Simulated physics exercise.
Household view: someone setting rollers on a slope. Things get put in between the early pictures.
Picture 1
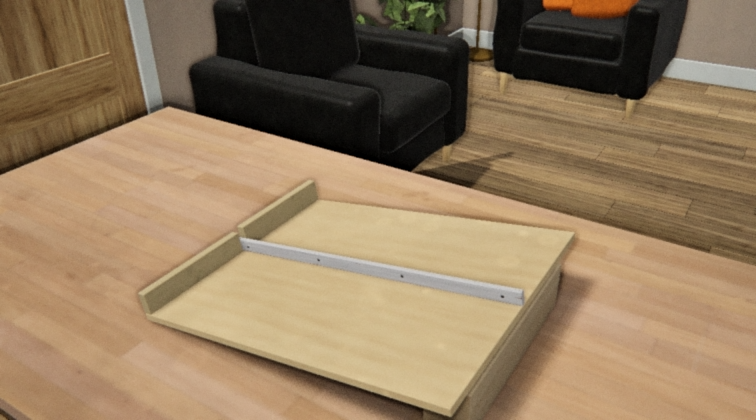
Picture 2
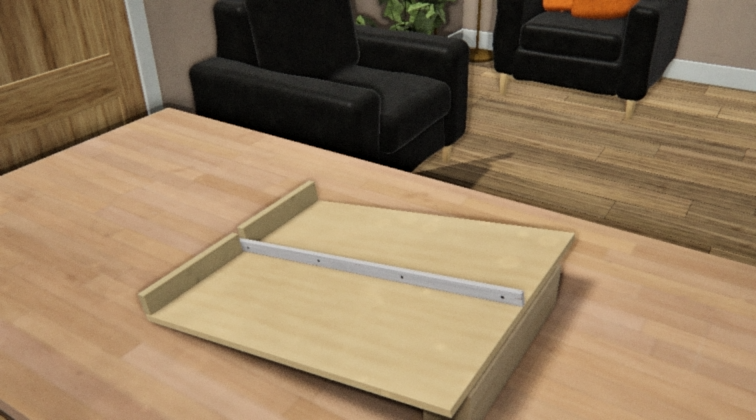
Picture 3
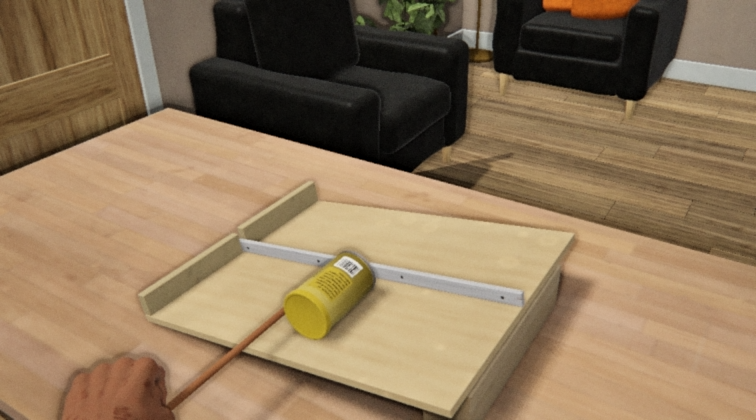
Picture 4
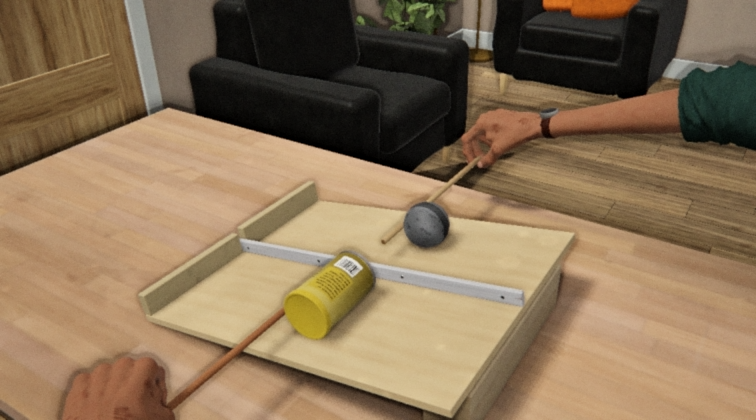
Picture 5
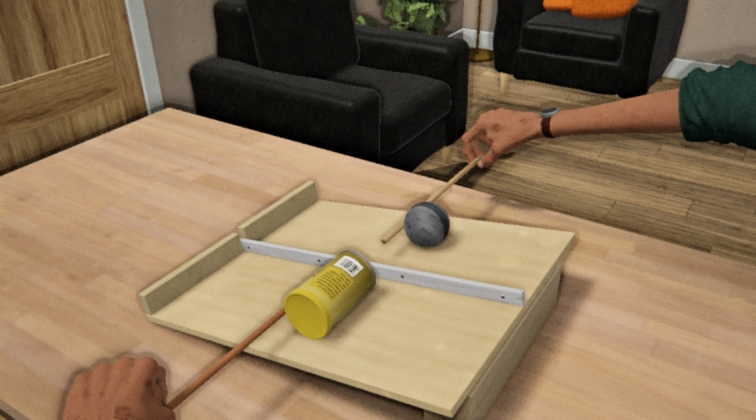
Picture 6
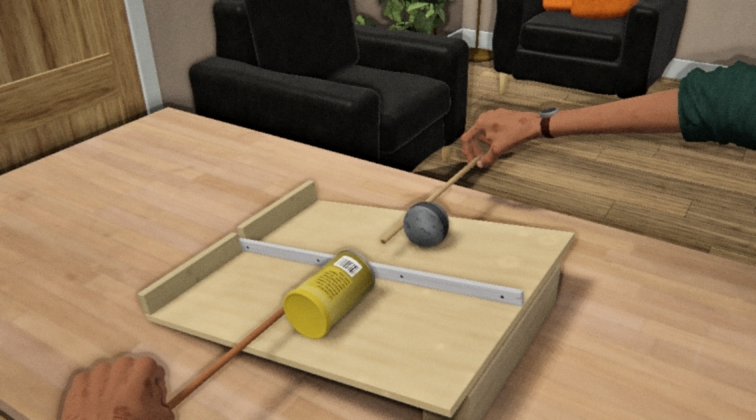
On a living room table, a hand sets a yellow tin on a sloped board, then another adds a grey ball, both held still with sticks.
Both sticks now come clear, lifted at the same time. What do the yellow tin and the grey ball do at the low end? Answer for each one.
The yellow tin stays put and the grey ball stays put.
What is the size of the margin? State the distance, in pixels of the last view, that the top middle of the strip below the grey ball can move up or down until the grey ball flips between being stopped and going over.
About 12 pixels, downward.
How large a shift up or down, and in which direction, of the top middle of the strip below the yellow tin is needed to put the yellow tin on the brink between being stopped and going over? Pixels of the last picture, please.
Close to 8 pixels in the downward direction.
Then, 0.32 s past the last view, yellow tin rolling on the board near (306, 288); grey ball rolling on the board near (400, 222).
Then, 0.52 s past the last view, yellow tin rolling on the board near (261, 278); grey ball rolling on the board near (354, 215).
Then, 0.66 s past the last view, yellow tin rolling on the board near (220, 269); grey ball rolling on the board near (311, 209).
Finally, the yellow tin is held by the strip, near (210, 266); the grey ball is held by the strip, near (296, 207).
